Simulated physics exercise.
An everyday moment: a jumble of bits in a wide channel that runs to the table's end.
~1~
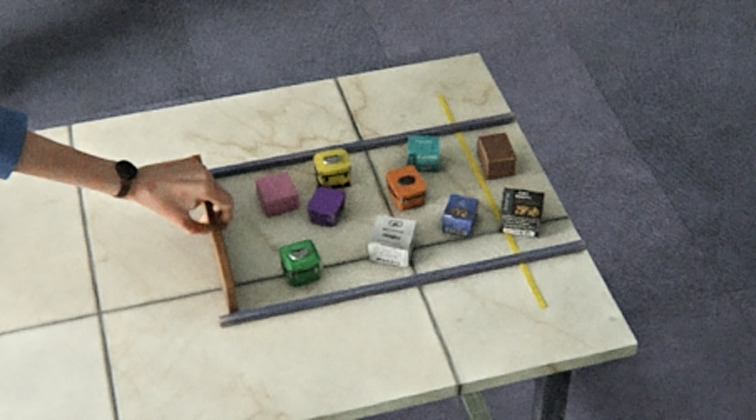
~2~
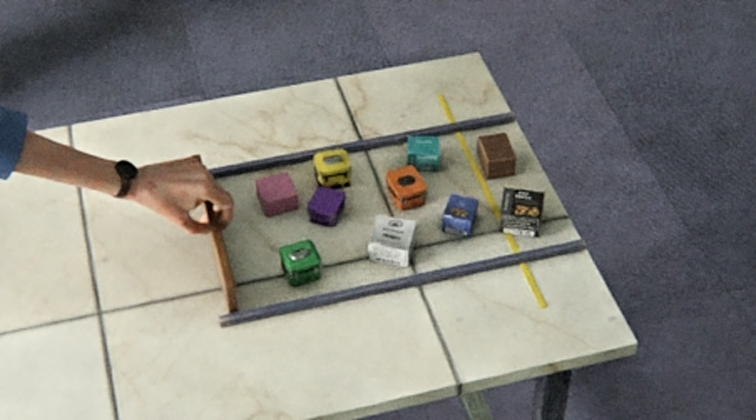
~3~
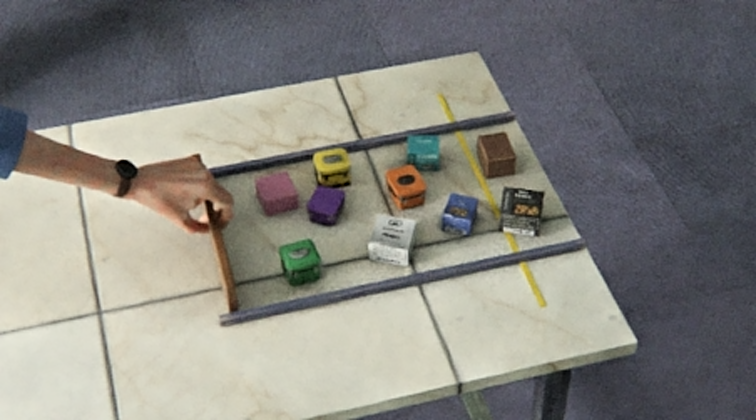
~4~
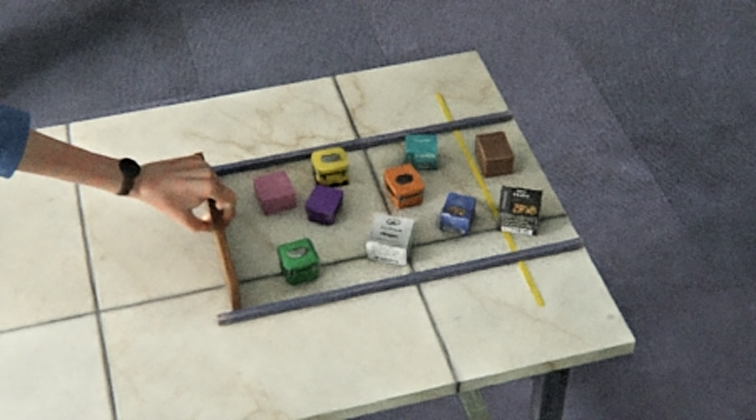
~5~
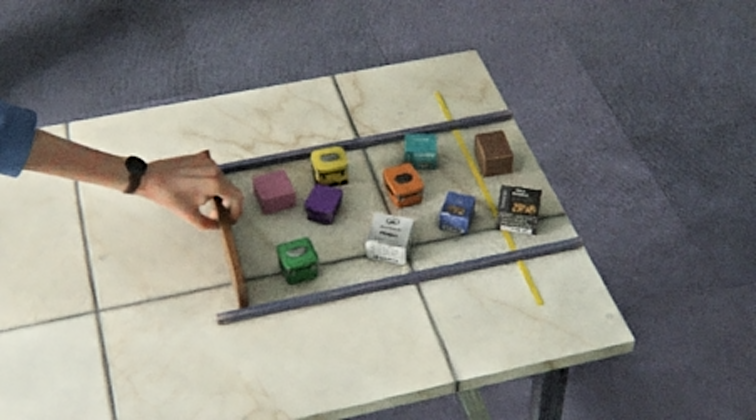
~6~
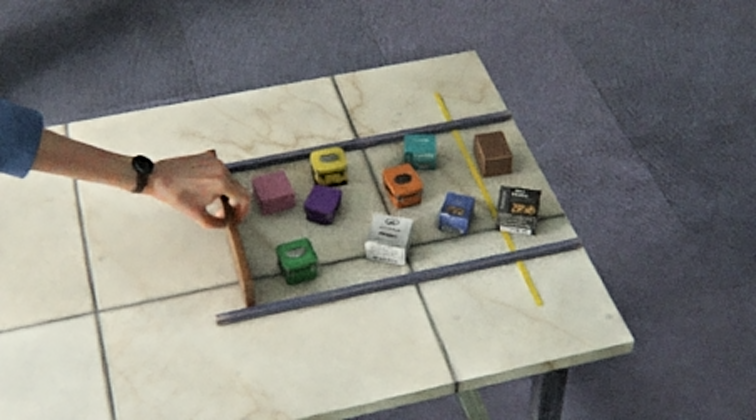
A hand slides a wooden board slightly right between two rails on a tiled table, while the scattered colourful blocks barely move.
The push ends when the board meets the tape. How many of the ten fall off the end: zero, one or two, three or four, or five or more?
As it turns out, the number that fall off is three or four.
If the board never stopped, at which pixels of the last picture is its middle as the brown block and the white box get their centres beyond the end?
Near (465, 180) and (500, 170).
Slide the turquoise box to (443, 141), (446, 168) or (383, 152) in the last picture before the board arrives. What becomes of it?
In that order, it drops off; comes down; tumbles off.
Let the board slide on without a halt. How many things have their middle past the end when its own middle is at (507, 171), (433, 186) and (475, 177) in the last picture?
The counts: 7, 0 and 3.
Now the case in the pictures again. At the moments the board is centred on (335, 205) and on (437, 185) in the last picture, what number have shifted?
5 and 10.
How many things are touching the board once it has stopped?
The number is 3.
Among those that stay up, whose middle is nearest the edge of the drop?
That is the black box.
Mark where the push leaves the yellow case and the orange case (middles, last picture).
Near (510, 131) and (523, 161).
Soon after, none off yet; brown block at rest near (493, 154); black box at rest near (518, 210); blue box at rest near (457, 213).
Then, none off yet; brown block moving near (501, 152); black box moved a little near (535, 209); blue box moved about its own width near (494, 195).
At rest, the number that fall off is three or four; fallen, turquoise box, blue box and brown block.
